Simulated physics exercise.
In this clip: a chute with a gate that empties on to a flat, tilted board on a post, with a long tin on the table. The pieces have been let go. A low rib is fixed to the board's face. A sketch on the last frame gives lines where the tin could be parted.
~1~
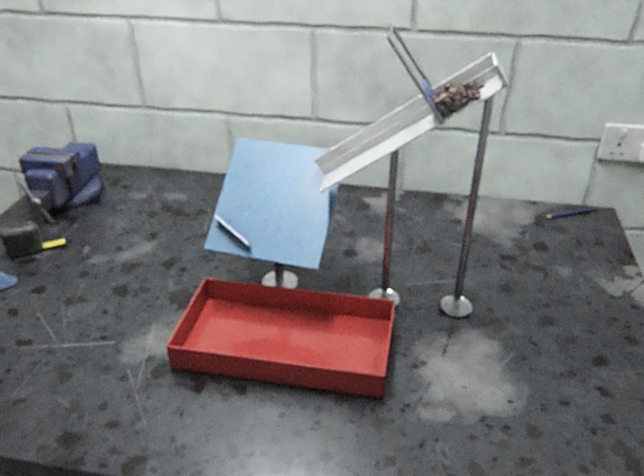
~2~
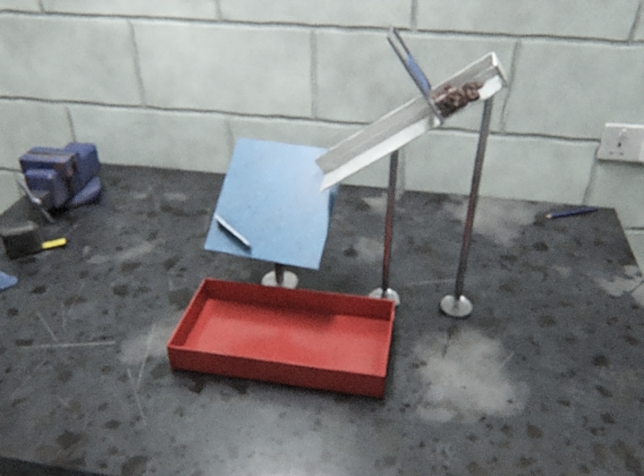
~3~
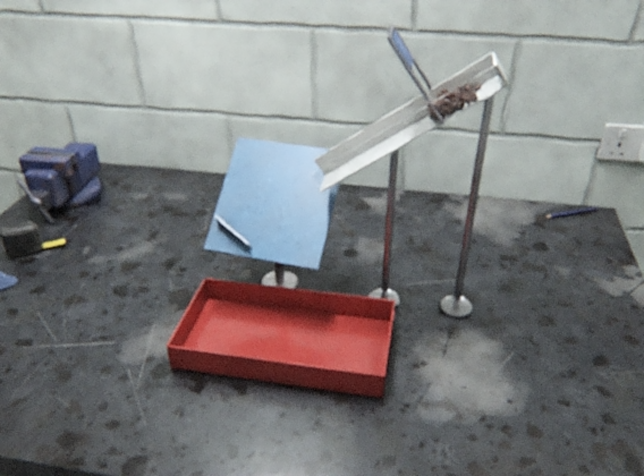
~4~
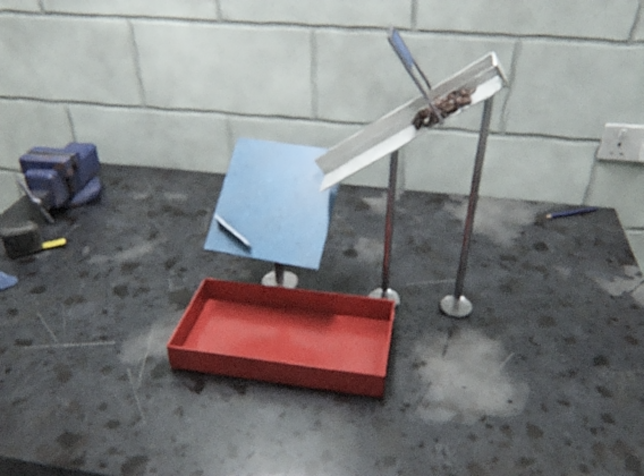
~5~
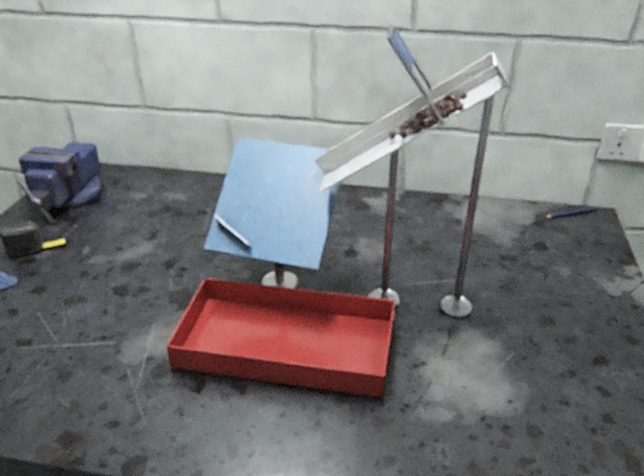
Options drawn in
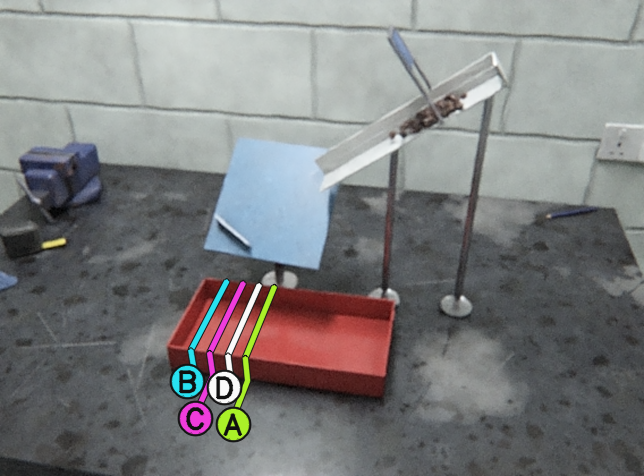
On a dark, mottled worktop against a pale block wall, seen from the front and slightly above, a long red tin sits empty. Behind it, a tilted light-blue board with a short pale rib stands on a post, and to the right a silvery chute slopes down leftward on two posts. The gate shifts slightly and the brown pieces slide a short way down the chute, stringing out, while the camera stays still.
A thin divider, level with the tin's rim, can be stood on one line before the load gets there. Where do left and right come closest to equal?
Use line D.
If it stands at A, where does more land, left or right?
More lands on the left.
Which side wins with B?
Right.
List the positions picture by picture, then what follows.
Load behind the gate (455, 95), flat chocolate drops; lip of the chute (323, 184), sloping fairly steeply, in the first frame.
Middle of the board (276, 200), tilted fairly steeply; middle of its low edge (259, 259); of its high edge (291, 144), in the second frame.
Front corners of the tin (167, 346) and (384, 376), empty; front of the load (432, 114), in the third frame.
Middle of the load (445, 109); its front (414, 123), roughly a quarter of the way to the lip; rib from (215, 215) to (248, 244), in the fourth frame.
Middle of the load (434, 115); its front (393, 137), roughly a third of the way to the lip, in the fifth frame.
On the marked copy, line A crosses the front rim at (245, 357); line B crosses the front rim at (191, 349); line C crosses the front rim at (209, 352); line D crosses the front rim at (228, 354).
With A, of what is caught, the larger part on the left of the divider, about a tenth on the right.
With B, of what is caught, just a few on the left of the divider, almost all on the right.
With C, of what is caught, about a tenth on the left of the divider, the larger part on the right.
With D, of what is caught, roughly a third on the left of the divider, roughly two thirds on the right.
